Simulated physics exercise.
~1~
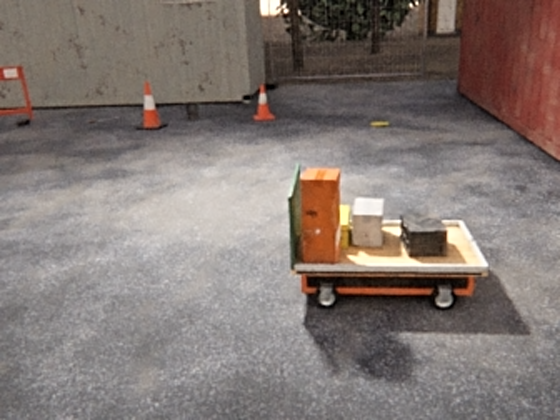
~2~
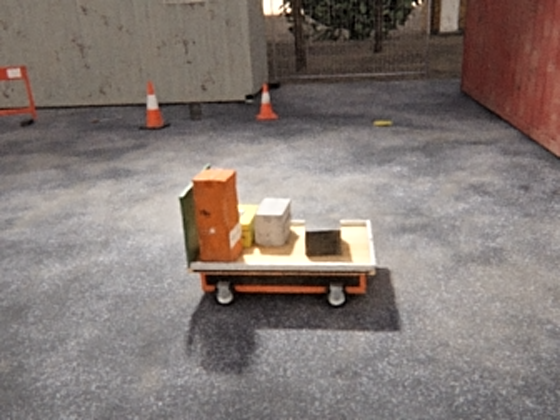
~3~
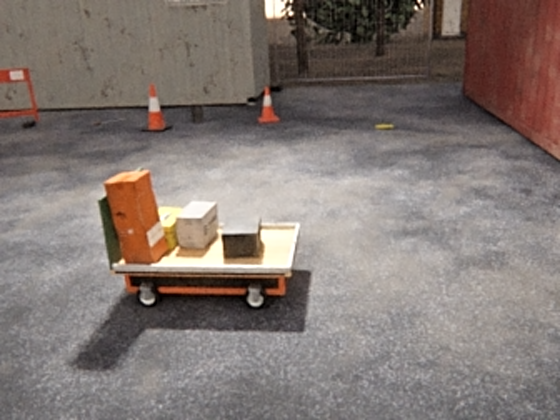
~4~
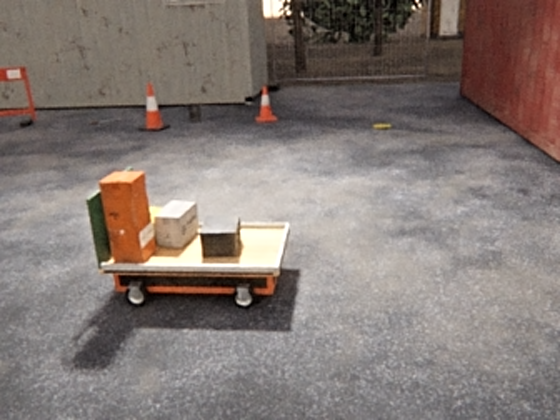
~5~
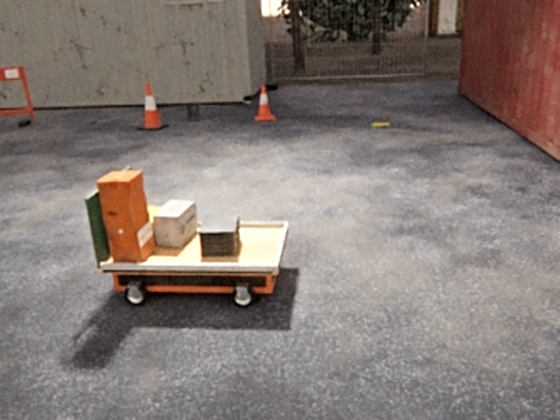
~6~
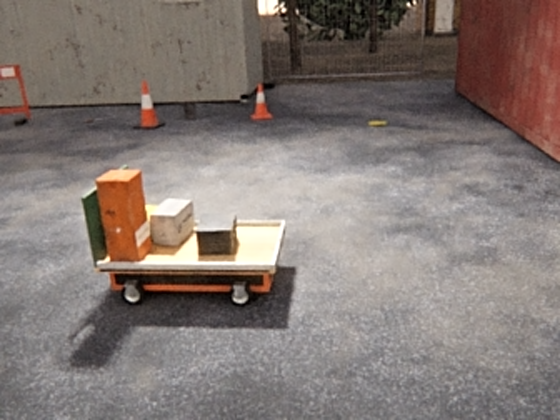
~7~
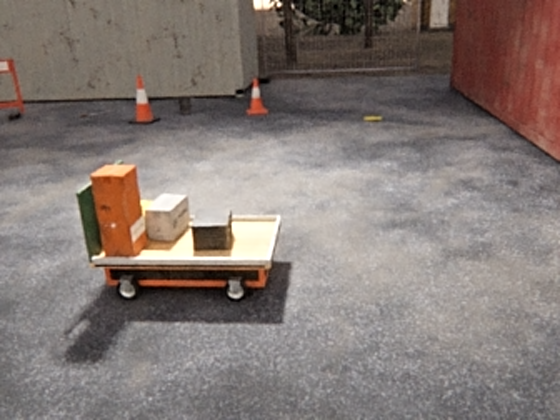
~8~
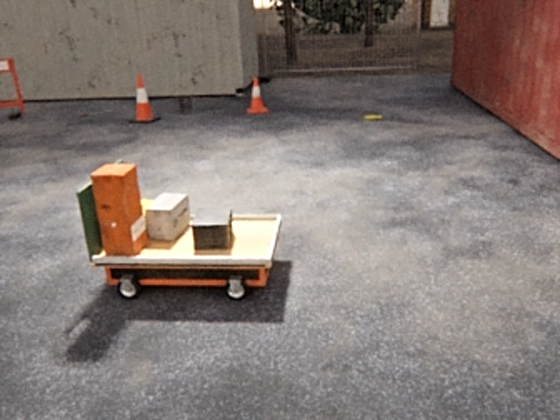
Paved yard with traffic cones, a loaded cart rolling left and stopping, its orange box still upright beside the other items.
